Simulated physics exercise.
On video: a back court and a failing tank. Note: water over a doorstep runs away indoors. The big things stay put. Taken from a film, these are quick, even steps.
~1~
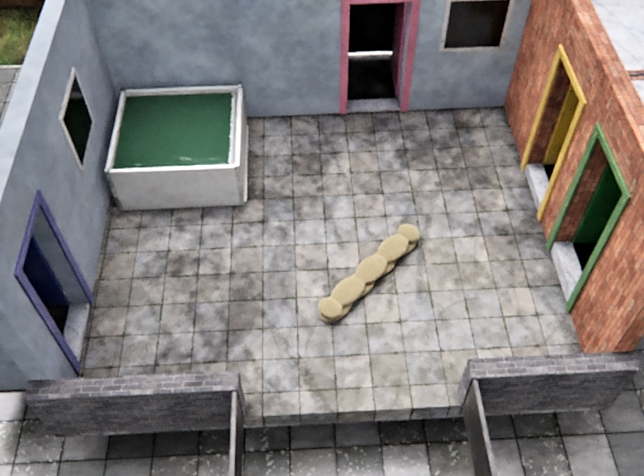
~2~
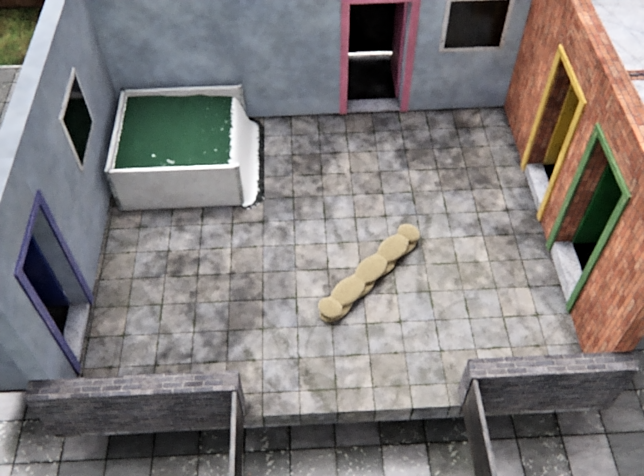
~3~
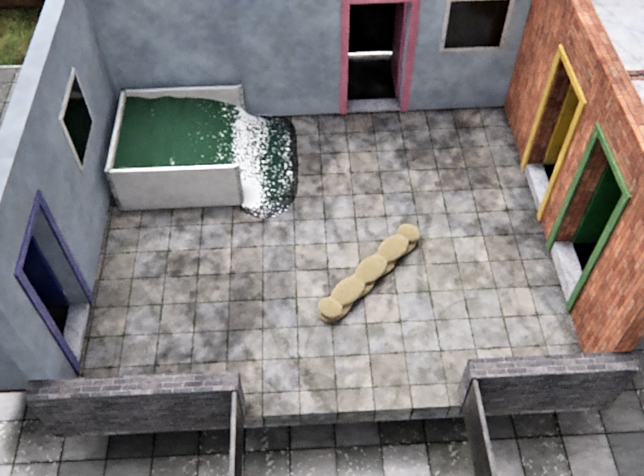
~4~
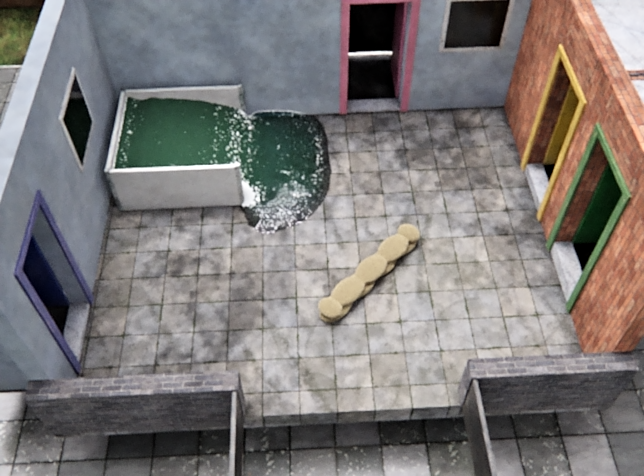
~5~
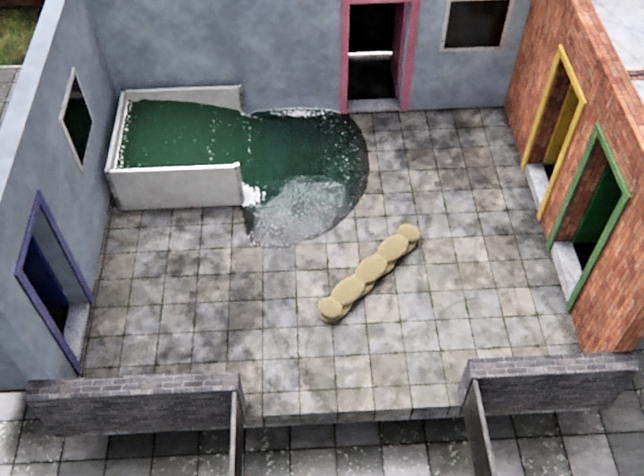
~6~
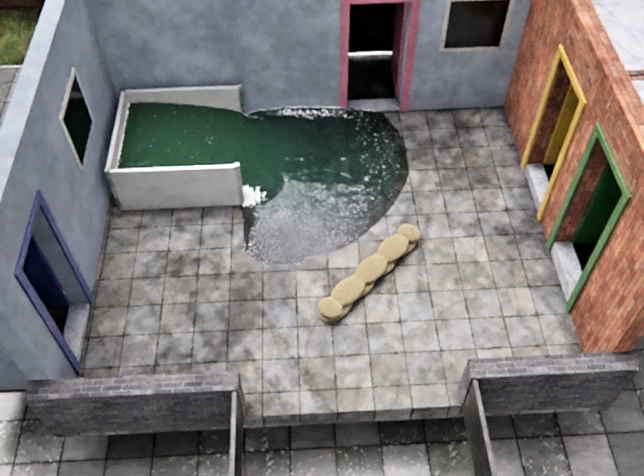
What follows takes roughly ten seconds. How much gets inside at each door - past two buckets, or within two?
As I see it, the green door keeps inside the allowance there; the yellow door exceeds the allowance there; the pink door exceeds the allowance there; the blue door keeps inside the allowance there.
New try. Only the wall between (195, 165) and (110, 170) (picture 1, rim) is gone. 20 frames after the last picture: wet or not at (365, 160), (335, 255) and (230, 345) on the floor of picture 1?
One by one: Unsoaked; waterlogged; waterlogged.
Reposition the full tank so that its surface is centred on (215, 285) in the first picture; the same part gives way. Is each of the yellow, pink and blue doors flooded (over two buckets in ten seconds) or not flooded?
As I see it, yellow stays within limits, pink gets swamped, and blue stays within limits.
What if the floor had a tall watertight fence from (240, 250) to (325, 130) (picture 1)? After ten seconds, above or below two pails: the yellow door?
In the end the yellow door falls below the limit.
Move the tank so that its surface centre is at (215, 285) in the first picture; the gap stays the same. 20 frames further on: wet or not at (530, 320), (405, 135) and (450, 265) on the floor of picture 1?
Going through the three spots in turn: Gets wet, gets wet, gets wet.
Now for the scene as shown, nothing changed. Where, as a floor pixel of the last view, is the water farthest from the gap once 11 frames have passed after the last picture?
Somewhere close to (565, 305).
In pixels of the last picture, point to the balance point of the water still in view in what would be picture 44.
Close to pixel (382, 234).
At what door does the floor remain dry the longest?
The blue one.
A moment on, water covers 40 % of the floor; the green door not reached, the yellow door wet at the sill, nothing in, the pink door wet at the sill, nothing in, the blue door not reached.
Next, water covers 45 % of the floor; the green door wet at the sill, nothing in, the yellow door under two buckets in, the pink door under two buckets in, the blue door not reached.
Then, water covers 60 % of the floor; the green door wet at the sill, nothing in, the yellow door over two buckets in, the pink door over two buckets in, the blue door not reached.
Later, water covers 80 % of the floor; the green door wet at the sill, nothing in, the yellow door far over two buckets in, the pink door over two buckets in, the blue door wet at the sill, nothing in.
In the end, water covers 95 % of the floor; the green door wet at the sill, nothing in, the yellow door far over two buckets in, the pink door over two buckets in, the blue door under two buckets in.
